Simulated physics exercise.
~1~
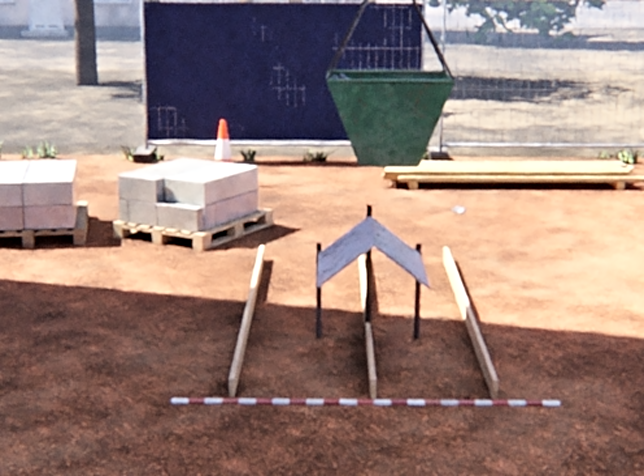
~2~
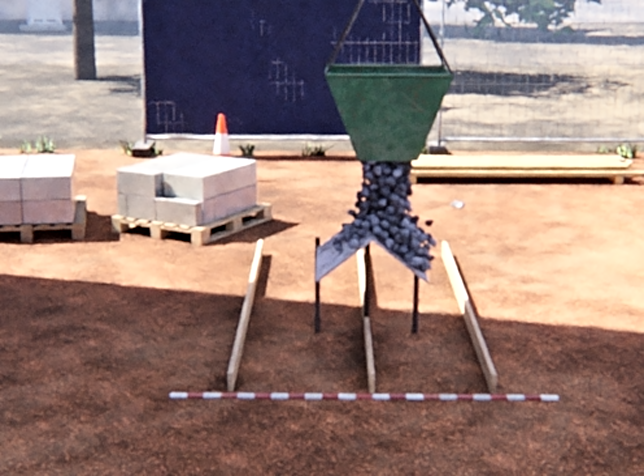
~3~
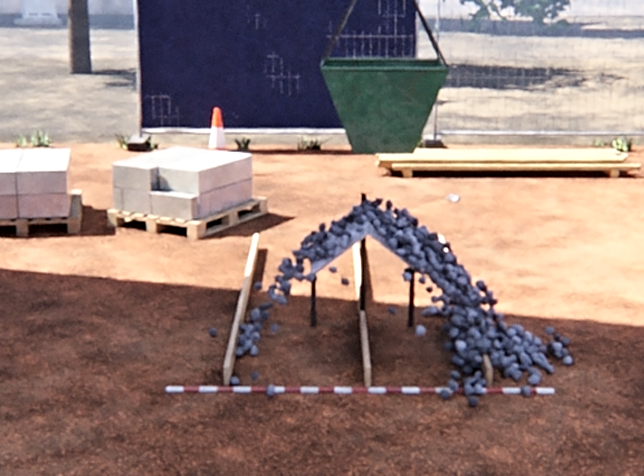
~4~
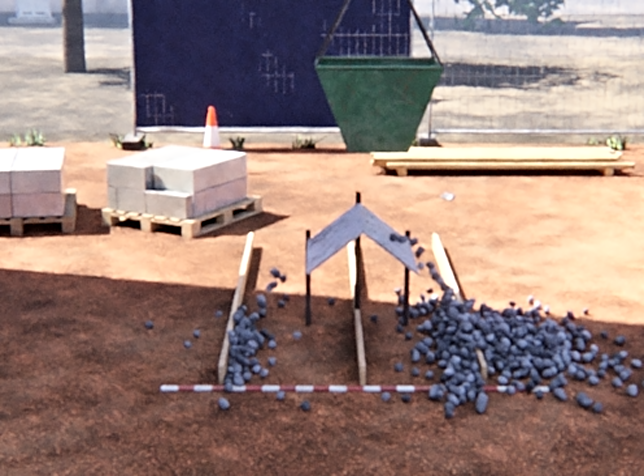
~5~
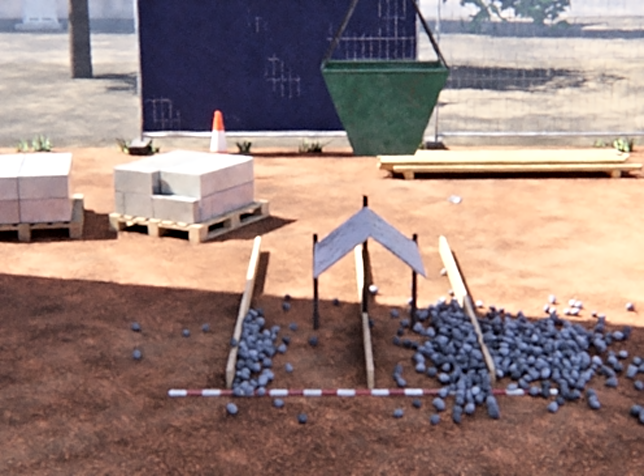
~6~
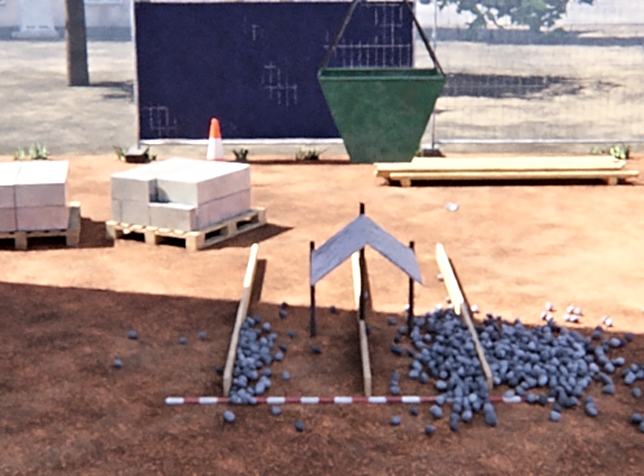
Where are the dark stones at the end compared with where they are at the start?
At the start they are out of sight inside the hanging green skip. By the end they lie on the ground below, mostly in and beyond the right bay, with a smaller group in the left bay.
